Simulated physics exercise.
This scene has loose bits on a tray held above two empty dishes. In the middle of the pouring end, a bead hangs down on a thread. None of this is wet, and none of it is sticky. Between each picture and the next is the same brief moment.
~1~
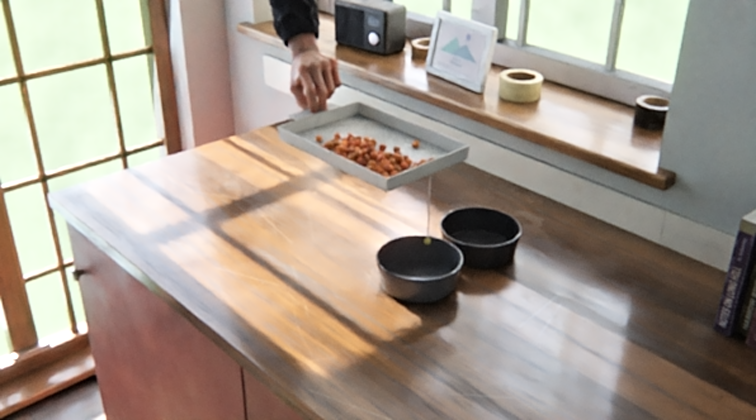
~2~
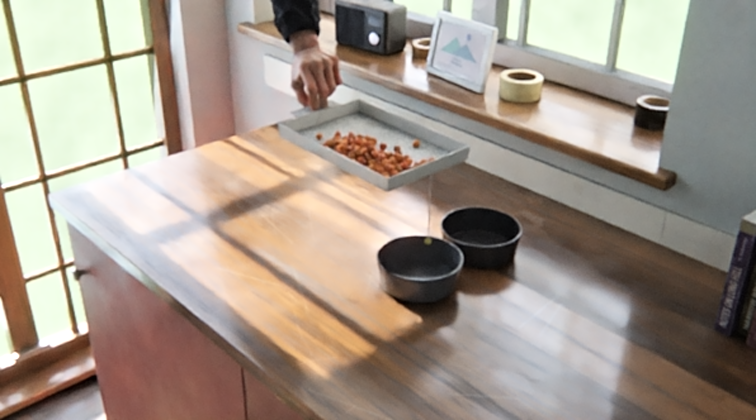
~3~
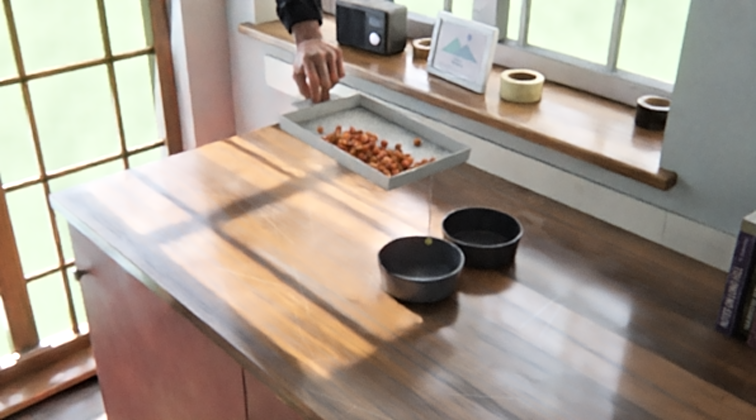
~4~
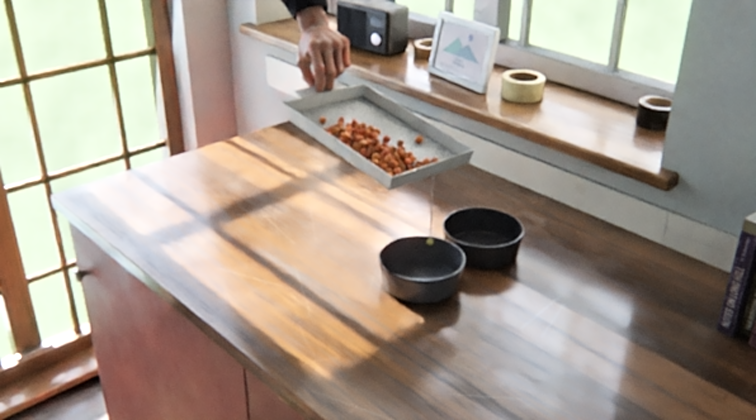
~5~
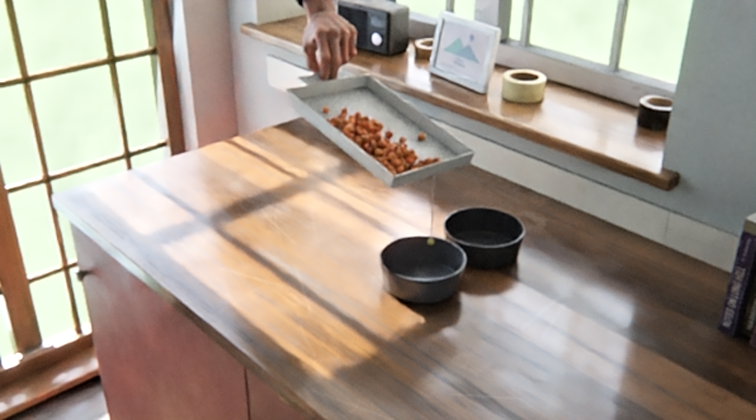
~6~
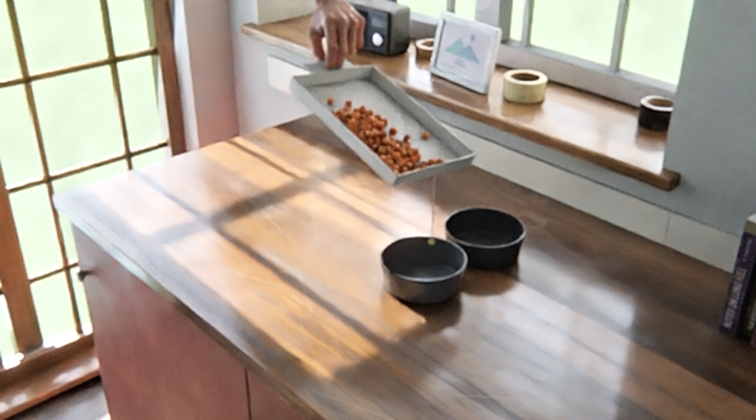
At first, a hand holds a shallow gray tray of orange-brown bits nearly level above two empty dark dishes on a sunlit wooden counter. The hand then gradually lifts the far end, slanting the tray down toward its right corner, and by the close the bits have shifted slightly across it.
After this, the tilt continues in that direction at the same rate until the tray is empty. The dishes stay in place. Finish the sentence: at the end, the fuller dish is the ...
At the end, the fuller dish is the right-hand one.
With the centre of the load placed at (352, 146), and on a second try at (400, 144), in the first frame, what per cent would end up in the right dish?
In order, 40 per cent then 50 per cent.
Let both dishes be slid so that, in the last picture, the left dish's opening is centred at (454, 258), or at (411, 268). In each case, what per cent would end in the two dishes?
You'd see around 80 per cent and then around 60 per cent.
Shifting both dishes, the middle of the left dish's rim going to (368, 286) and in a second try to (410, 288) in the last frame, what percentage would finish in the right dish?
Trial 1 30%, trial 2 80%.
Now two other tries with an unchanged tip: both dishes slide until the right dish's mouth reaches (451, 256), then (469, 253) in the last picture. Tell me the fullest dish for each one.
The dish to the right; the dish to the right.
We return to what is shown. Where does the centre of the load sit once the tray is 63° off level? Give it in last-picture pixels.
(435, 148).
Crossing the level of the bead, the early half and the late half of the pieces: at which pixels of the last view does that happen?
The opening half passes (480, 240), the closing half (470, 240).
Shortly afterwards, tray tipped steeply; all but a few on the tray; only a few in the air.
Next, tray tipped past a quarter turn; all but a few on the tray; only a few in the right dish; only a few outside both.
Some moments later, tray tipped past a quarter turn; a little in the left dish; near a third in the right dish; near half outside both; only a few in the air.
In the end, tray tipped past a quarter turn; a little in the left dish; near a third in the right dish; near half outside both; only a few in the air.
